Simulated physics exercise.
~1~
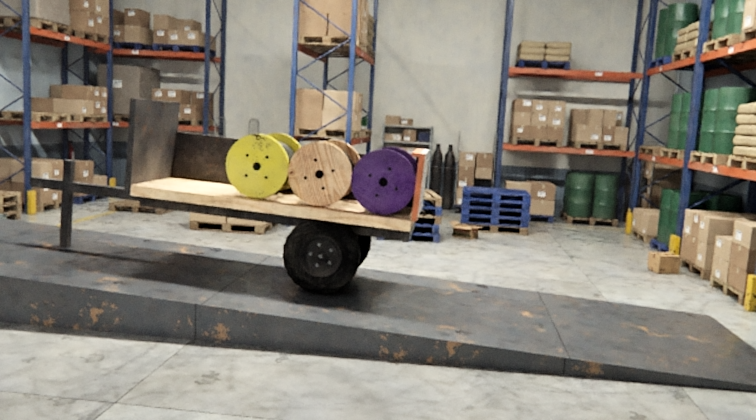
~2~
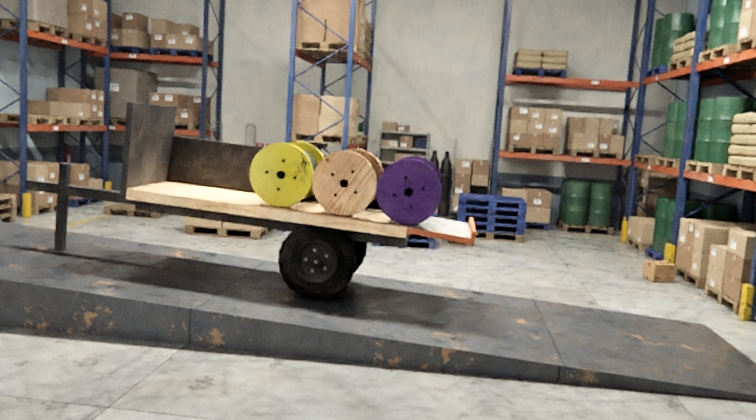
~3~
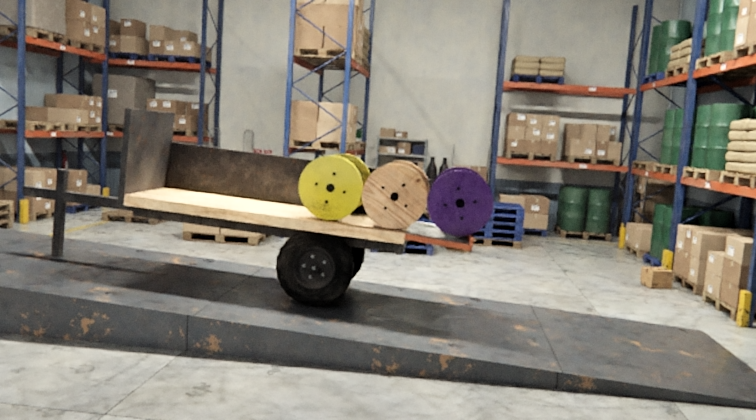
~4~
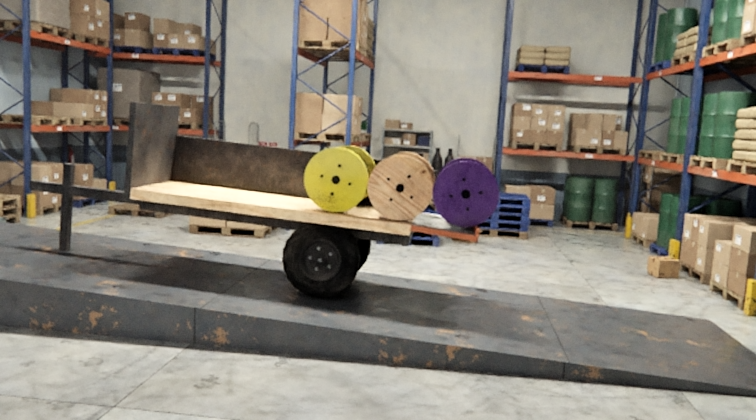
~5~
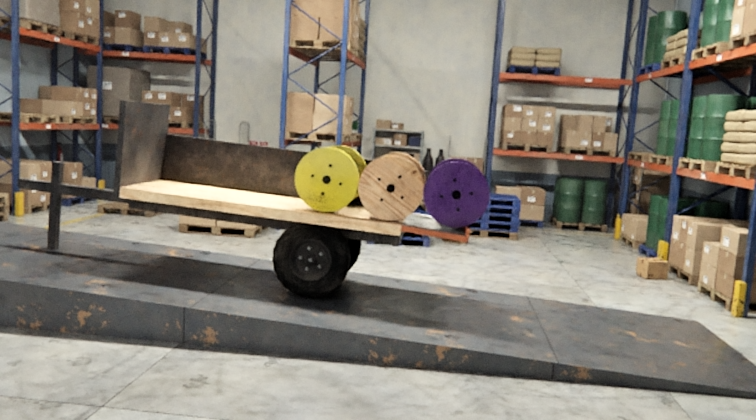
Three cable reels rolling right along a sloping trailer bed as the tailgate drops, the purple one stopping on the lowered gate.
